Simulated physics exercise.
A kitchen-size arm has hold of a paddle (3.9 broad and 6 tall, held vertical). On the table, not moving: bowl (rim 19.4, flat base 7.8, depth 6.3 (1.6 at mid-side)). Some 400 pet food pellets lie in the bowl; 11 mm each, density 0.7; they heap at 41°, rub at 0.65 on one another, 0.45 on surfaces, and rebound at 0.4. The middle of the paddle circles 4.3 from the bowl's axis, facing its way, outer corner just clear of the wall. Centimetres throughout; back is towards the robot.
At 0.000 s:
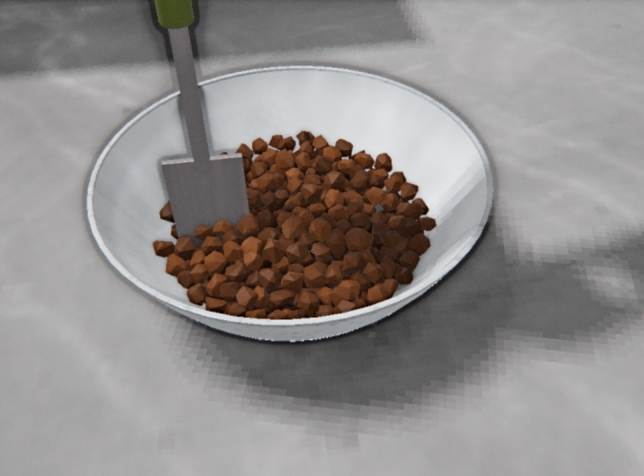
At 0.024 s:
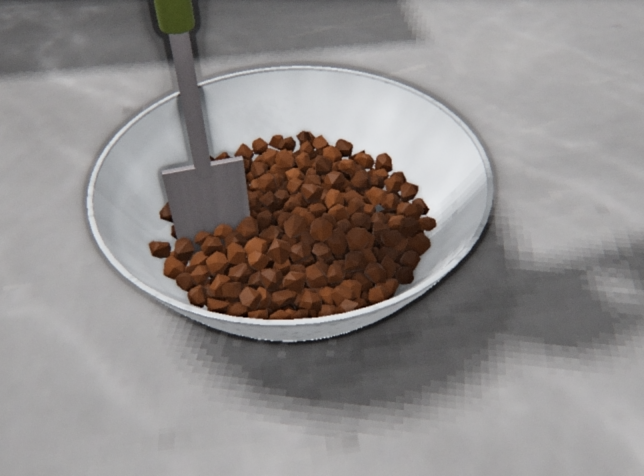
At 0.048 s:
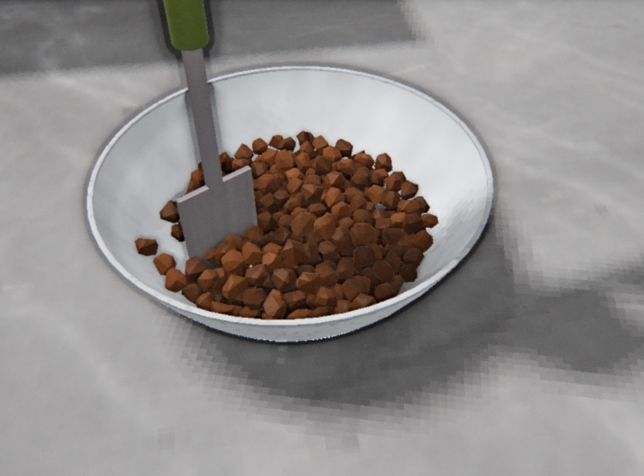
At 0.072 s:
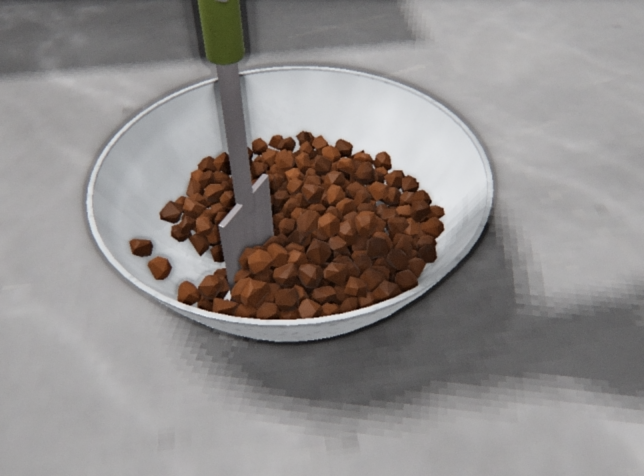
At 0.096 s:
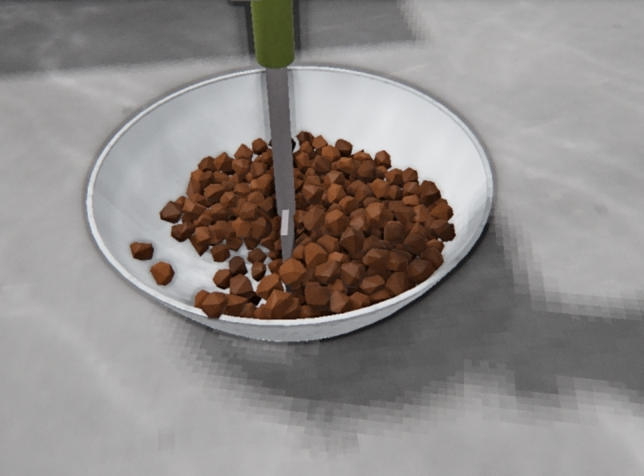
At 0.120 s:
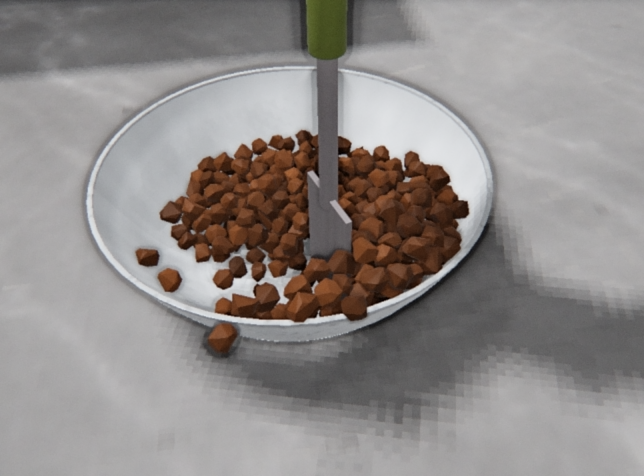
A grey flat paddle on a green handle, held upright, stands at the left inside a white bowl of brown pellets on a mottled grey surface, seen from above at an angle by a still camera. It sweeps rightward through the near part of the heap, turning edge-on and then angled again, pushing pellets to the right. A few pellets separate at the left, and one passes over the near rim.
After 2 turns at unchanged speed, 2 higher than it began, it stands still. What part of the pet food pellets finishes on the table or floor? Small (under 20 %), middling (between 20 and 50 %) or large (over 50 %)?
A middling share, between 20 and 50 %, ends on the table or floor.
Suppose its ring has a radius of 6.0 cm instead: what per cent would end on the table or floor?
In that case some 5 per cent.
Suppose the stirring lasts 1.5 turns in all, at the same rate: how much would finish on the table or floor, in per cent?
It would be near 35 per cent.
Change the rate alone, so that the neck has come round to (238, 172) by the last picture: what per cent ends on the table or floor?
About 10 per cent.
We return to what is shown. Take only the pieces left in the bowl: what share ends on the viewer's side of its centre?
About 55 per cent.
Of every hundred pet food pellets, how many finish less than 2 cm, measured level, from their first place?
About 10 per cent.
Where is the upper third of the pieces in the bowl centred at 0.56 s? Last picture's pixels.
Near (316, 237).
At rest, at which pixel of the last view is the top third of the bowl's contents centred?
Around (296, 233).
After 0.34 s, 344° round, highest piece 12 above the table; 303 in the bowl, 38 on the table or floor, 58 in flight or on the tool.
After 0.56 s, 220° round, highest piece 9 above the table; 260 in the bowl, 131 on the table or floor, 8 in flight or on the tool.
After 0.87 s, 0° round, highest piece 5 above the table; 259 in the bowl, 140 on the table or floor.
After 1.57 s, 0° round, highest piece 5 above the table; 259 in the bowl, 140 on the table or floor.
At rest, 259 in the bowl, 140 on the table or floor. That is 35 % on the table or floor.
